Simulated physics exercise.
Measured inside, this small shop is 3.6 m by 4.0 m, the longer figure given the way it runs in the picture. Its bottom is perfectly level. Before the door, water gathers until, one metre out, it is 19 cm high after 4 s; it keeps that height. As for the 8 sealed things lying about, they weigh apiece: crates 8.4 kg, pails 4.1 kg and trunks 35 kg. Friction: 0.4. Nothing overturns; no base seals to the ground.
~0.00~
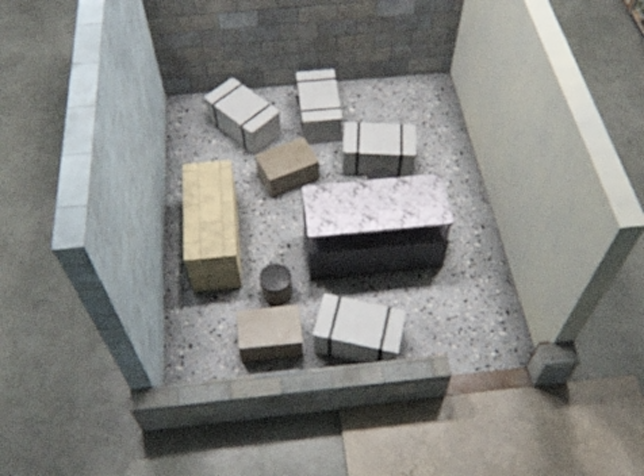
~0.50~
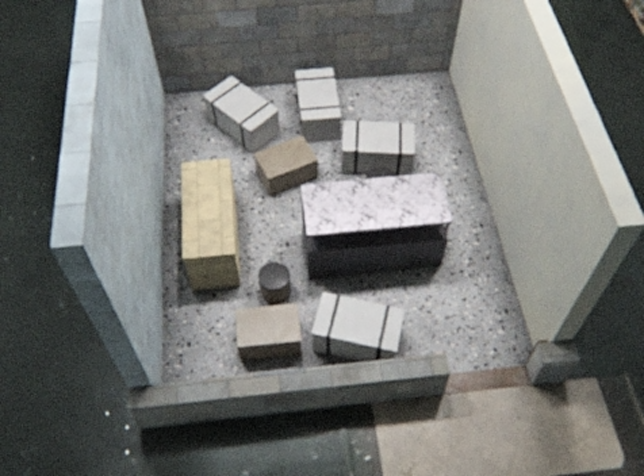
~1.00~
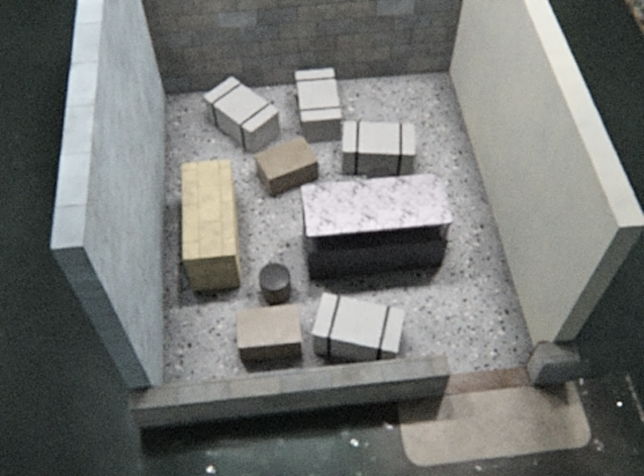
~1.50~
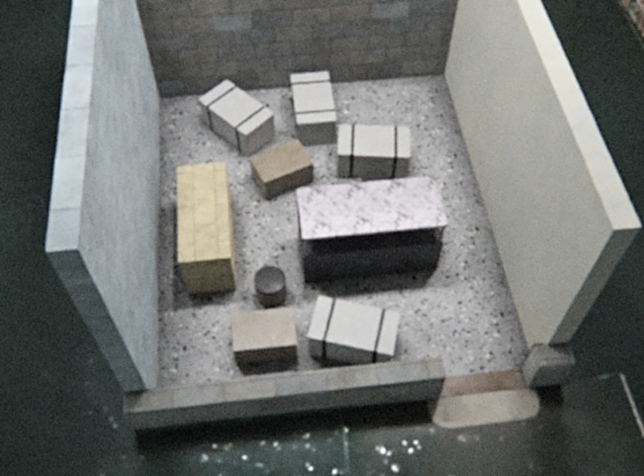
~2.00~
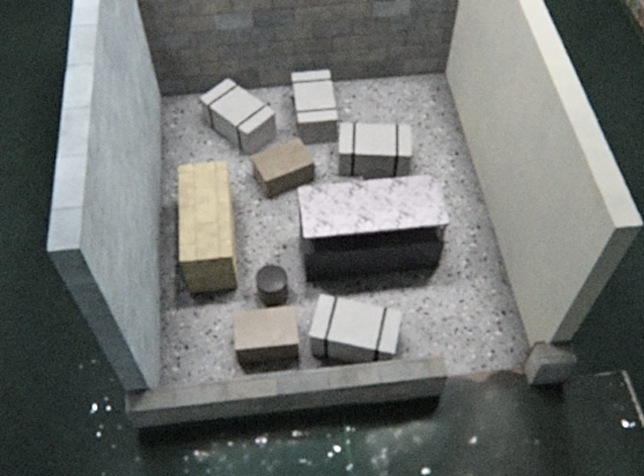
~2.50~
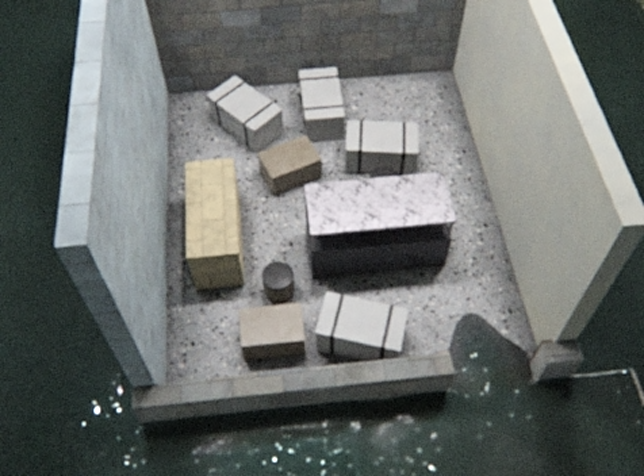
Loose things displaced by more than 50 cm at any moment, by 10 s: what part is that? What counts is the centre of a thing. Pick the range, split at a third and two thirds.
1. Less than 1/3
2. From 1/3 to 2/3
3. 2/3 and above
1.
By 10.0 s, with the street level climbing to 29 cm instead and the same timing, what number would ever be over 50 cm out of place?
You'd get 4 in that case.
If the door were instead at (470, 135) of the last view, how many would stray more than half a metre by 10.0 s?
Then it comes to 3.
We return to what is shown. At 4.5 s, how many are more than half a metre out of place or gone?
By my reckoning, 0.
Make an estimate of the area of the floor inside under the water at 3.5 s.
Flooded: Near 2.0 m2.
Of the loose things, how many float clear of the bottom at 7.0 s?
The count is 0.
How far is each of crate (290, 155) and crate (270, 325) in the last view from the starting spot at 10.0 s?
One is off by 0 cm, the other by 30 cm, in the order asked.
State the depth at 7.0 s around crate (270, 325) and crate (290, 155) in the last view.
2 and 1 cm.
After 3.5 s 0 of 8 are over 50 cm from their spots; 0 afloat.
After 4.5 s 0 of 8 are over 50 cm from their spots; 0 afloat.
After 7.0 s 0 of 8 are over 50 cm from their spots; 0 afloat.
After 10.0 s 0 of 8 are over 50 cm from their spots, and 0 have been at some point; 1 afloat.
